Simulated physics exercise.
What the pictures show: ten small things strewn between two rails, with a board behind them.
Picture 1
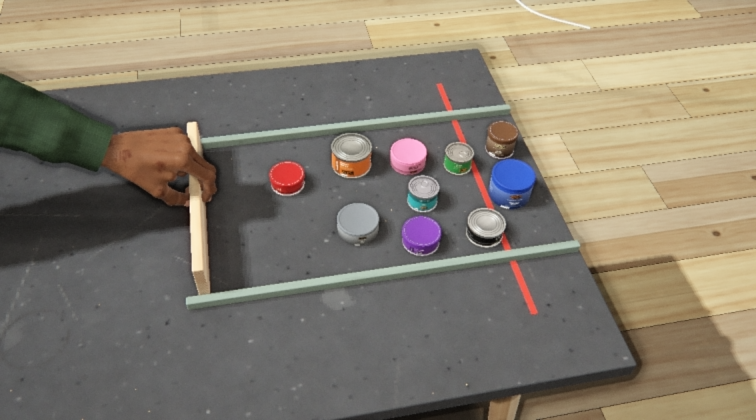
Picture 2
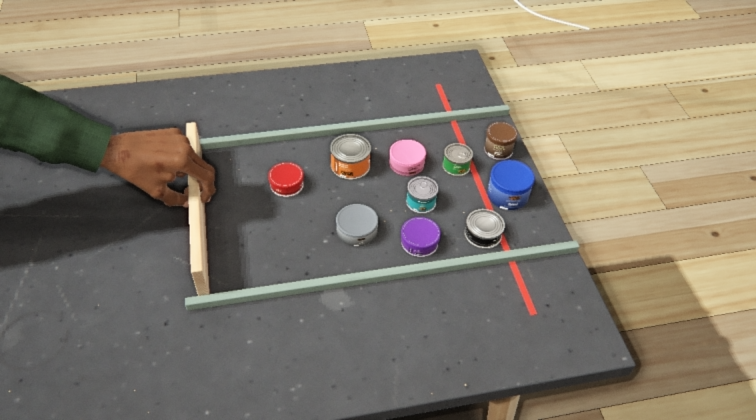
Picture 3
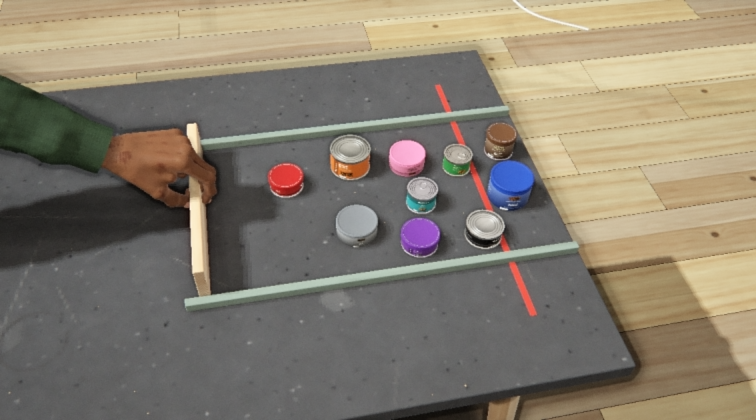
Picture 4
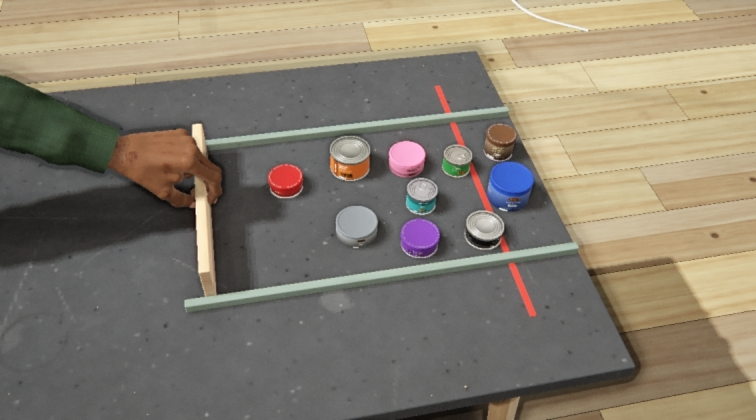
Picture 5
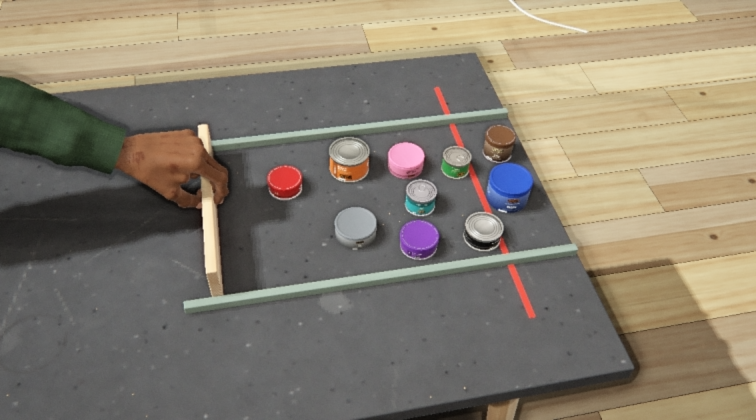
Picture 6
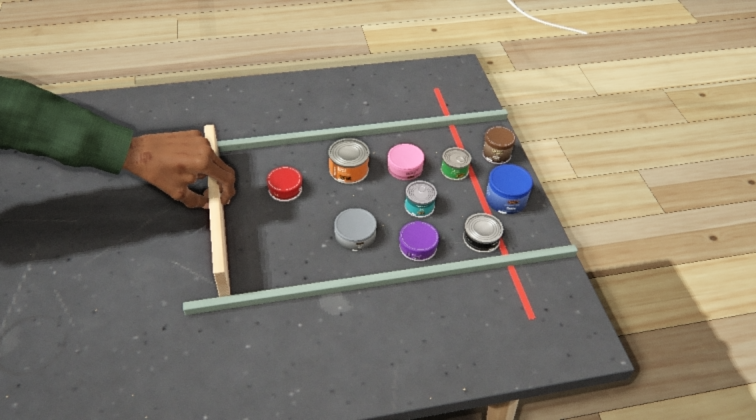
A hand slides a wooden board slightly right between two rails, behind ten still, colourful tins.
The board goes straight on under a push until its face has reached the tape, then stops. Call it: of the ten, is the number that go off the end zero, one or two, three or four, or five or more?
One or two go off.
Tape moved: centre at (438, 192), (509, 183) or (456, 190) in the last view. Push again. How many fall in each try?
It would be 0, 5 and 0.
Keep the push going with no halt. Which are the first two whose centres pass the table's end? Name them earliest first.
Brown pot, blue tub.
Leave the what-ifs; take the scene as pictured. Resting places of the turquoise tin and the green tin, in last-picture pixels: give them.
Turquoise tin: About (494, 182); green tin: About (514, 171).
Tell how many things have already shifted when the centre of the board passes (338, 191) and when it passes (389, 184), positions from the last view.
I count 3 first and 7 after.
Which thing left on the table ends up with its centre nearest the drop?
It is the blue tub.
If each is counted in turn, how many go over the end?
Count: 1.
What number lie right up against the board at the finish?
It's 5 of them.
Early on, none off yet; brown pot at rest near (499, 146); blue tub at rest near (509, 190); green tin at rest near (456, 164).
A while later, none off yet; brown pot at rest near (499, 146); blue tub at rest near (509, 190); green tin travelled a little near (469, 166).
Finally, the number that fall off is one or two; lost, brown pot.
